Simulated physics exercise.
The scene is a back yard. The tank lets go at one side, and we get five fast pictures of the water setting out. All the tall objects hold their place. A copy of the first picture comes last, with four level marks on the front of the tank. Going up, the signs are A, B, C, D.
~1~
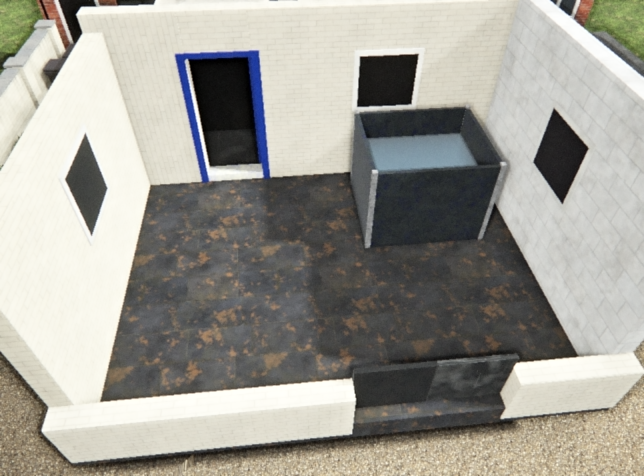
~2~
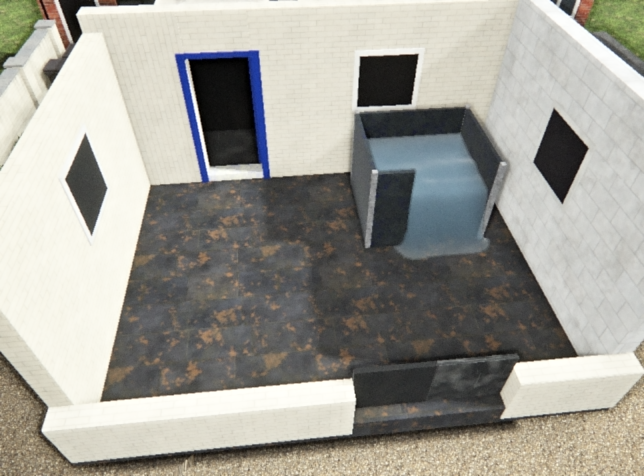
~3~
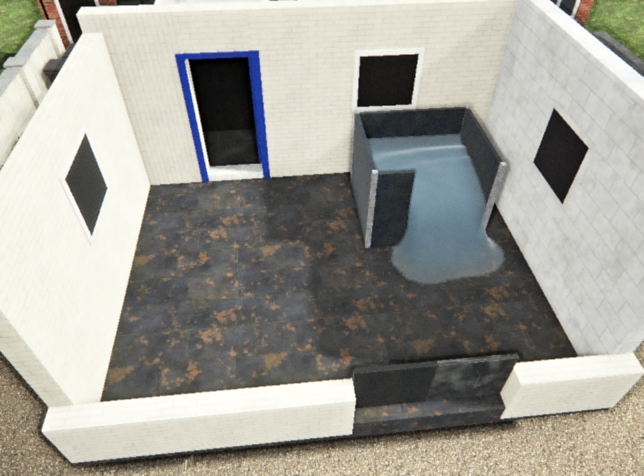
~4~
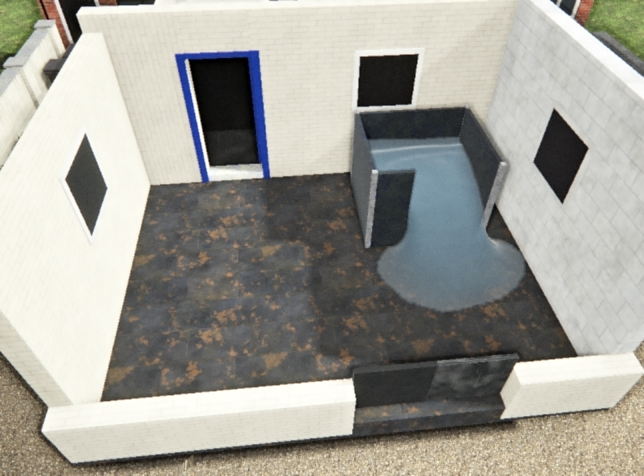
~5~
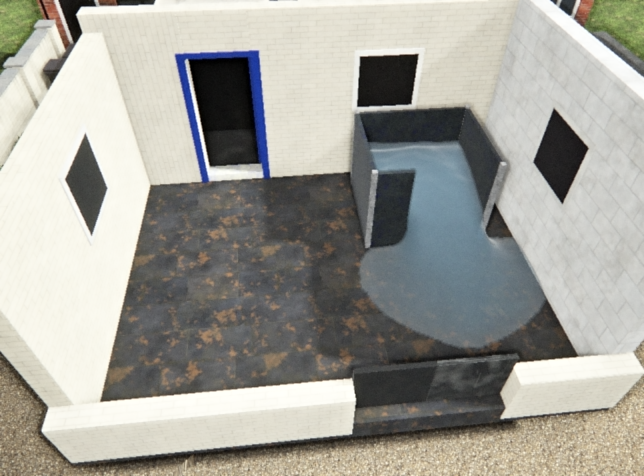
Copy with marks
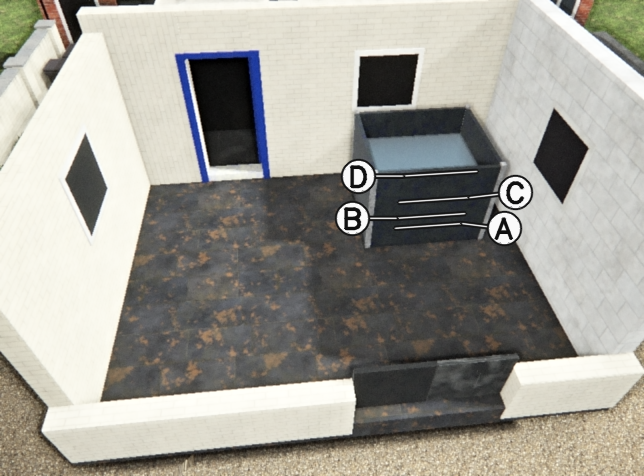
Pale brick walls enclose a small back yard with a dark, rust-flecked floor, seen from high above the low front wall. A blue-framed doorway stands at the back left, dark windows sit in the walls, and a dark grey tank of blue-grey water fills the back right. The tank's front opens on its right side and water pours out, spreading forward and sideways in a widening rounded pool, while the camera stays still.
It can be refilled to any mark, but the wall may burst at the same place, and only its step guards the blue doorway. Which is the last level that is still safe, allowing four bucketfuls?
Choose C.
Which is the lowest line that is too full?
The answer is D.
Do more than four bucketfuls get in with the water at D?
Yes.
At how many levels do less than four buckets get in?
Three of them.
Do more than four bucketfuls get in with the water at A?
No.
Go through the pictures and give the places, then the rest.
Water in the tank at rest, its middle at (421, 163); foot of the blue doorway at (237, 179); shut gate at (434, 369), in the first frame.
Front seen at (484, 243), 2 % of the ground wet, in the second frame.
Front seen at (496, 261), 5 % of the ground wet, in the third frame.
Front seen at (439, 304), 9 % of the ground wet, in the fourth frame.
Front seen at (422, 325), 16 % of the ground wet, in the fifth frame.
On the marked copy, A at (428, 225); B at (430, 215); C at (434, 199); D at (440, 173); from the bottom up A, B, C, D.
For line A, nothing gets over.
For line B, nothing gets over.
For line C, a splash gets over, under a bucket.
For line D, about 8 bucketfuls get in.
